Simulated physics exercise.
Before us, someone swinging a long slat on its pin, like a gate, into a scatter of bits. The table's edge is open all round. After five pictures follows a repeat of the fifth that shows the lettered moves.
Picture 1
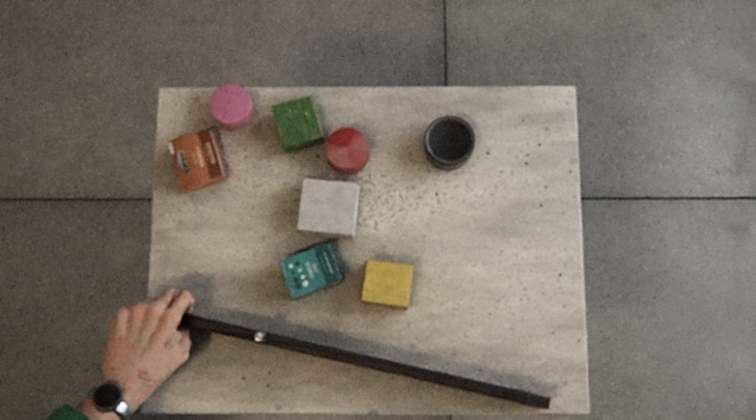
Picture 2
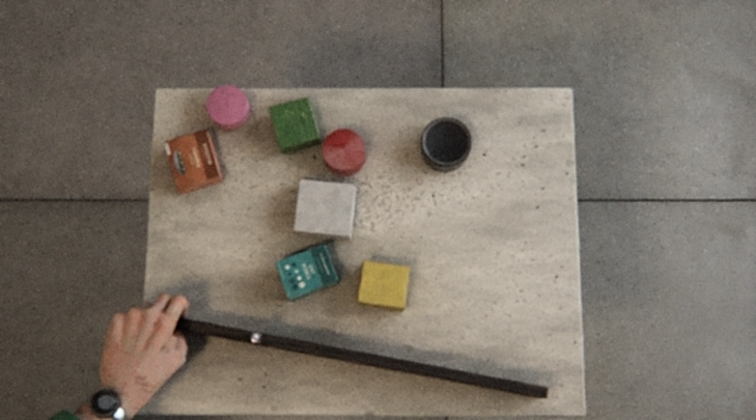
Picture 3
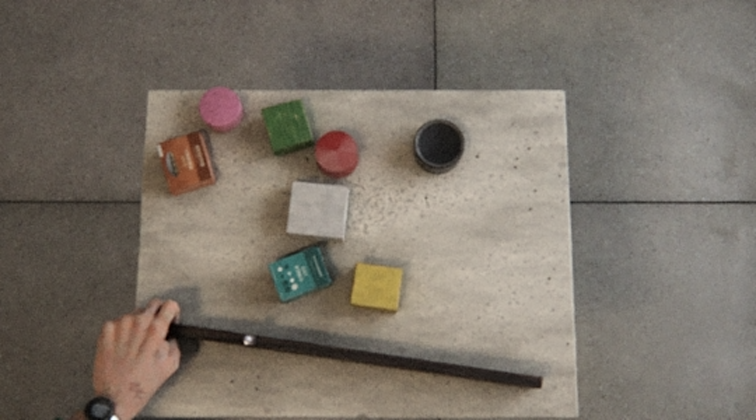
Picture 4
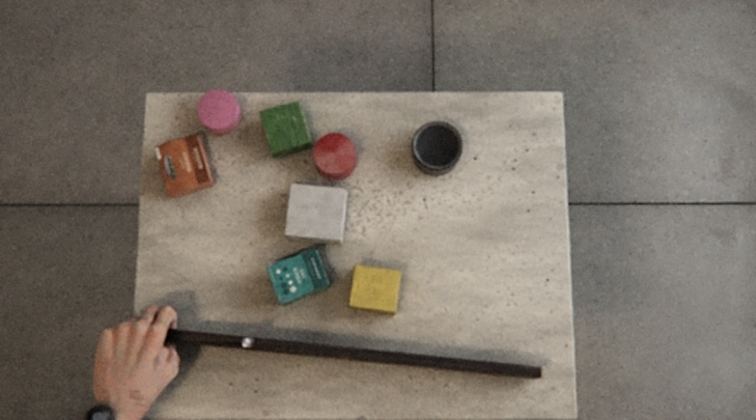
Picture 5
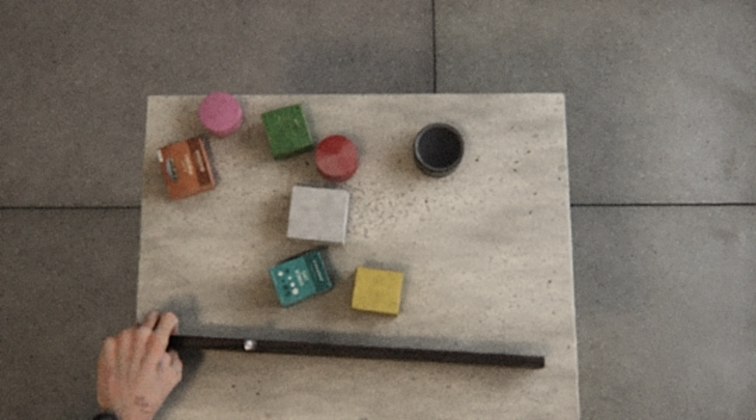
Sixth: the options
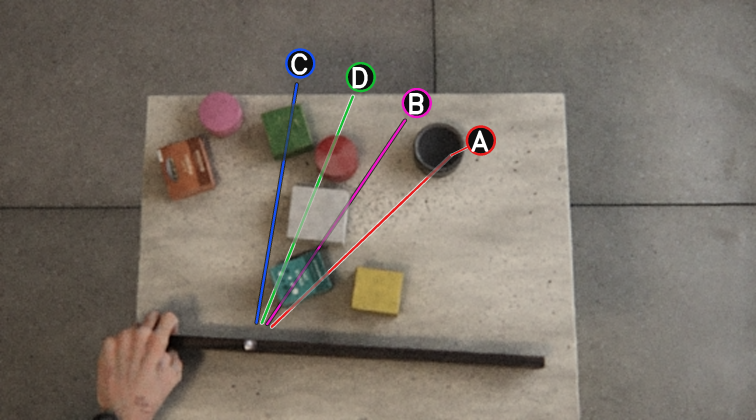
The clip opens on a pale tabletop with colourful boxes, round tins, a dark tub and scattered bits, while a hand at lower left holds a long black slat slanting down to the right. The slat's far end swings slowly upward, leaving it nearly level below the unmoved objects.
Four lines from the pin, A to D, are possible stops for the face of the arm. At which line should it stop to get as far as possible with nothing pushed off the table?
Up to line B.
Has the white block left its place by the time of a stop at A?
By then, yes.
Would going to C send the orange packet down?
No.
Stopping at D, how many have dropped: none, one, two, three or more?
By then, one.
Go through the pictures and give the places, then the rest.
In the first frame, orange packet (197, 161); red tin (347, 152); green block (299, 125).
In the second frame, arm (407, 366); turquoise box (308, 273).
In the third frame, arm (401, 362); pink pot (222, 110).
In the fourth frame, arm (400, 358); black tub (436, 149).
In the fifth frame, arm (404, 354); red tin (337, 159); green block (288, 132); turquoise box (301, 280).
On the marked copy, A at (363, 239); B at (338, 220); C at (277, 200); D at (308, 207).
Taking B. A third of the way, arm (395, 296); yellow block (371, 279); pink pot (221, 115).
Two thirds of the way, arm (367, 247); white block (300, 198); turquoise box (297, 276).
When it is over, arm (337, 221); black tub (385, 104); green block (286, 126); nothing has fallen.
As for the rest, A is safe but short; C drops the black tub; D drops the black tub.
